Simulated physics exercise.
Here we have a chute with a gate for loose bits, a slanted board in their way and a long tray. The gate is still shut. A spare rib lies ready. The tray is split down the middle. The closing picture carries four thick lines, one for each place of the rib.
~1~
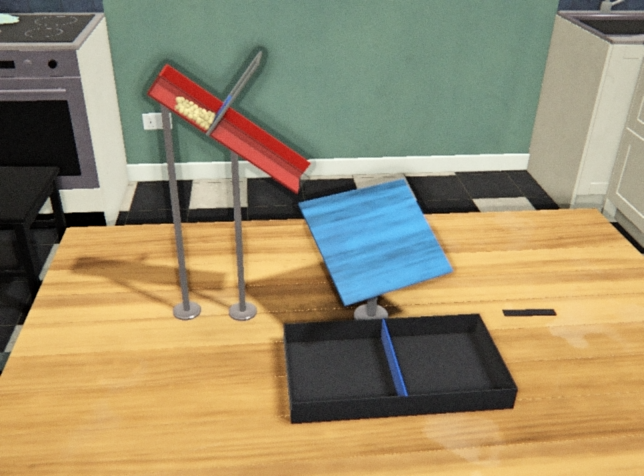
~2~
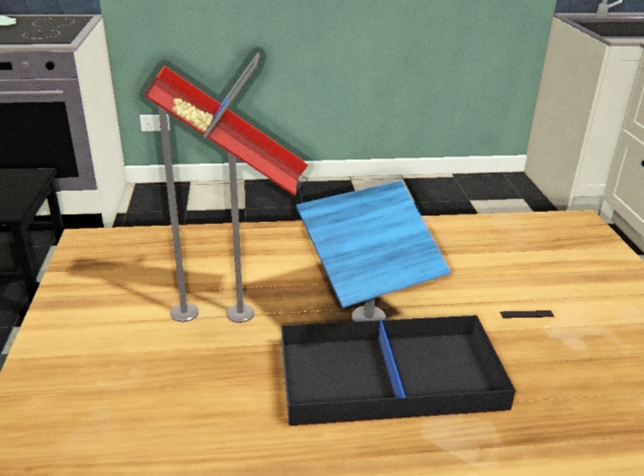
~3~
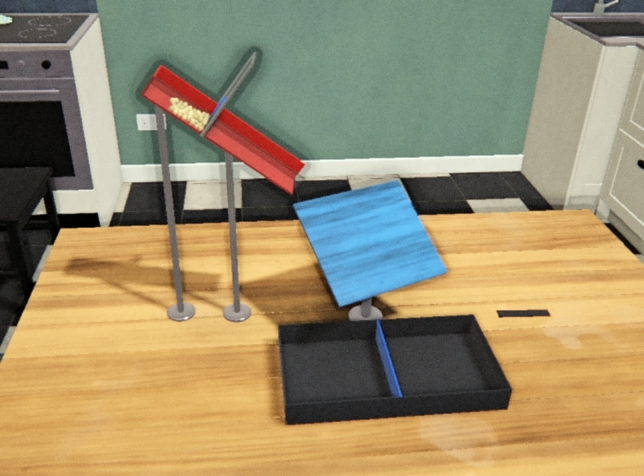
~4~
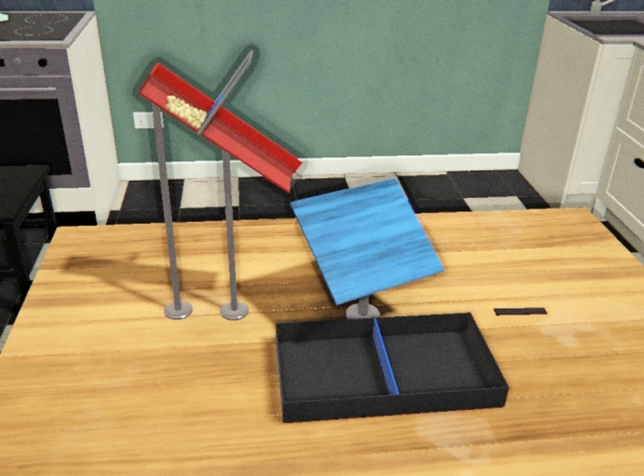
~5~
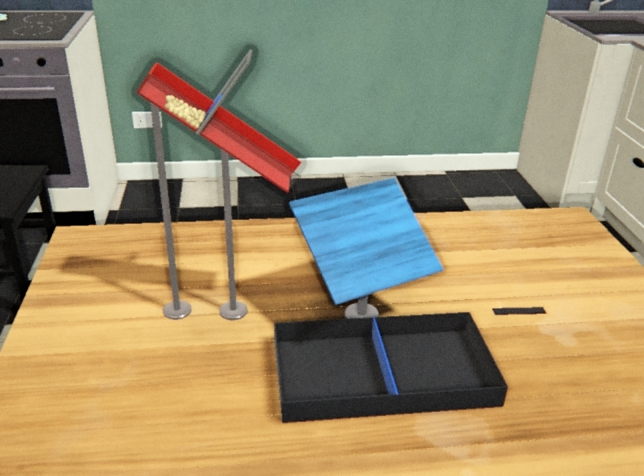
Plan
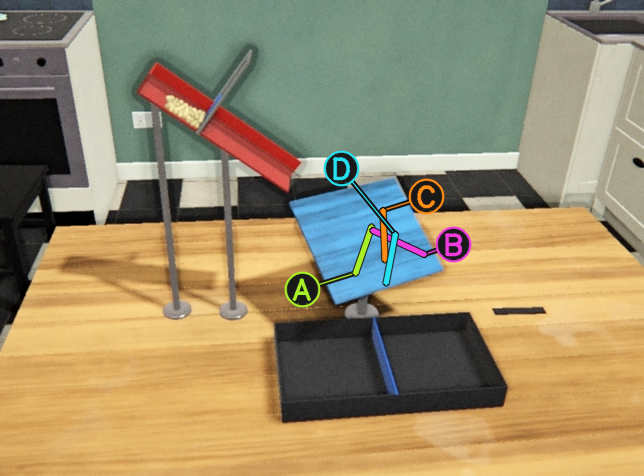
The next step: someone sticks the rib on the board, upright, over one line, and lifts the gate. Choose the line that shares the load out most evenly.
D.
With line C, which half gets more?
Right.
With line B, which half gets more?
Right.
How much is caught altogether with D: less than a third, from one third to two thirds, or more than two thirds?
More than two thirds.
On the marked copy, line A from (371, 226) to (355, 273); line B from (372, 230) to (424, 254); line C from (383, 210) to (385, 259); line D from (395, 234) to (386, 282).
With A, of what is caught, nearly all in the left half, a small part in the right.
With B, of what is caught, none in the left half, all in the right.
With C, of what is caught, a small part in the left half, nearly all in the right.
With D, of what is caught, about two thirds in the left half, about a third in the right.
